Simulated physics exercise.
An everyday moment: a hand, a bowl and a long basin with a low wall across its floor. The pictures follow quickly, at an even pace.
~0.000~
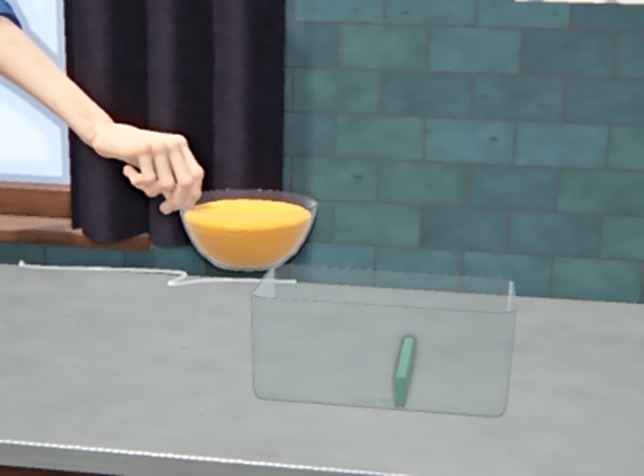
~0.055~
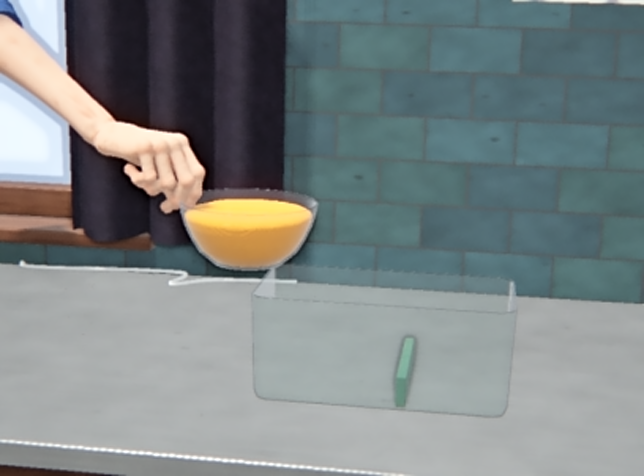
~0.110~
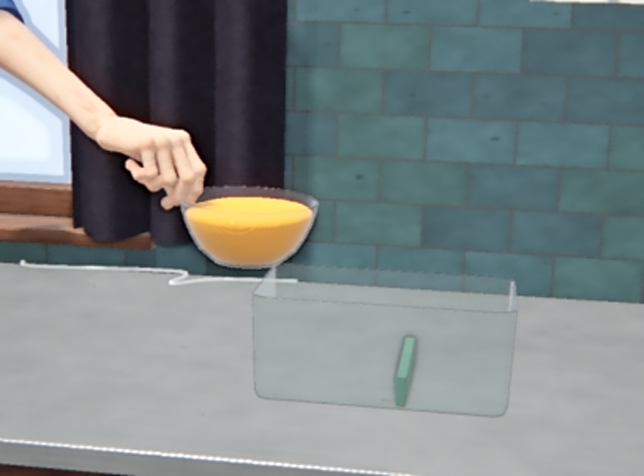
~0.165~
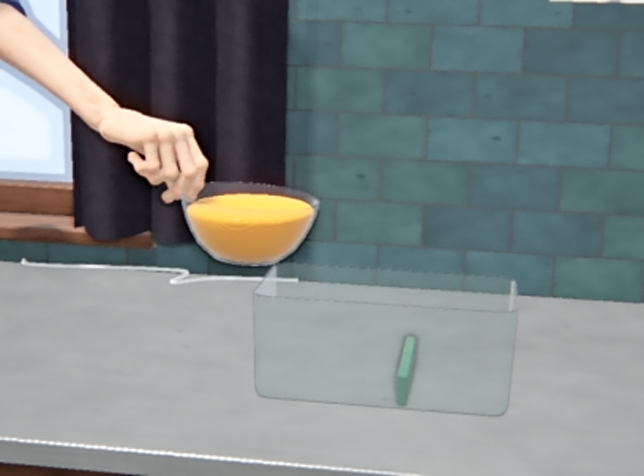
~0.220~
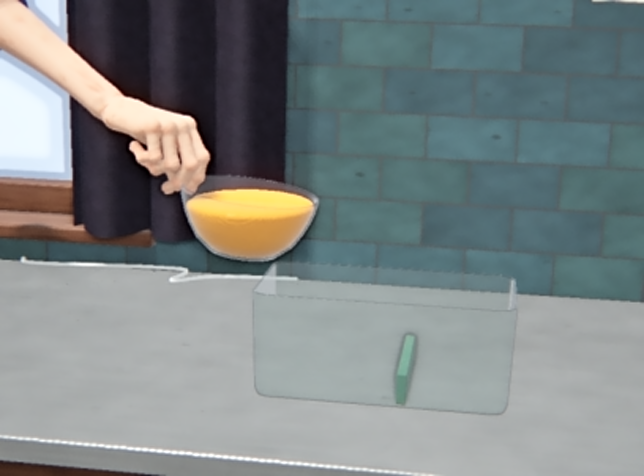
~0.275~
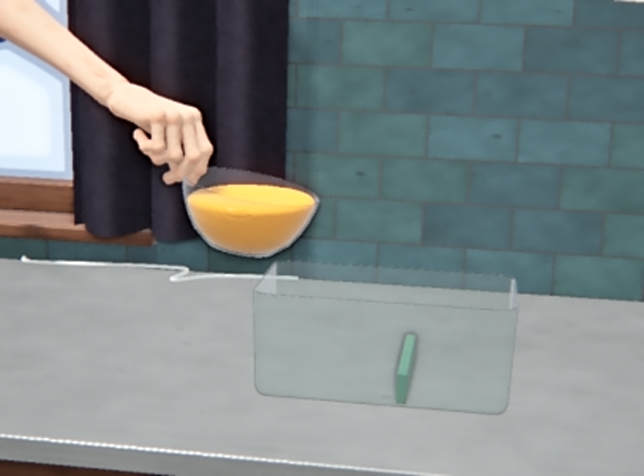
A hand holds a glass bowl of orange juice and tilts it slightly to the right.
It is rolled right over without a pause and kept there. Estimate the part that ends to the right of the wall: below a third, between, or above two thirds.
It comes to between a third and two thirds.
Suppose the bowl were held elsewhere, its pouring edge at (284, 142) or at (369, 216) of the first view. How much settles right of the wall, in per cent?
First some 20, then 80 per cent.
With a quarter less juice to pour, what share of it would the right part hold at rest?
Some 30 per cent.
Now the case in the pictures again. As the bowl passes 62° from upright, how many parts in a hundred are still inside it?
Some 50 per cent.
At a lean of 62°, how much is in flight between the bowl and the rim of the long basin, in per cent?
Close to 35 per cent.
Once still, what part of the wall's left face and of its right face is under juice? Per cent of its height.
Left: 50 %. Right: 50 %.
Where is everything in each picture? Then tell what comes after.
It leans 0°; its right rim is at (315, 207); the juice meets the walls at (187, 208) and (312, 216); the long basin's rim runs from (263, 281) to (514, 297); the wall's top is at (405, 358), in the first frame.
It leans 0°; its right rim is at (316, 207); the juice meets the walls at (188, 208) and (312, 215), in the second frame.
It leans 2°; its right rim is at (316, 207); the juice meets the walls at (189, 206) and (313, 213), in the third frame.
It leans 4°; its right rim is at (317, 206); the juice meets the walls at (190, 203) and (314, 211), in the fourth frame.
It leans 7°; its right rim is at (317, 204); the juice meets the walls at (191, 198) and (314, 206), in the fifth frame.
It leans 10°; its right rim is at (317, 204); the juice meets the walls at (191, 193) and (316, 201), in the sixth frame.
A moment on, the bowl is tipped part way and 48 per cent is still to pour, 18 is left of the wall and 0 right of it.
Next, the bowl is tipped on its side and 1 per cent is still to pour, 47 is left of the wall and 42 right of it.
Then the bowl is tipped right over and 0 per cent is still to pour, 56 is left of the wall and 43 right of it.
Later the bowl is tipped right over and 0 per cent is still to pour, 56 is left of the wall and 43 right of it.
At rest 56 per cent lies left of the wall, 43 right of it and 1 outside.
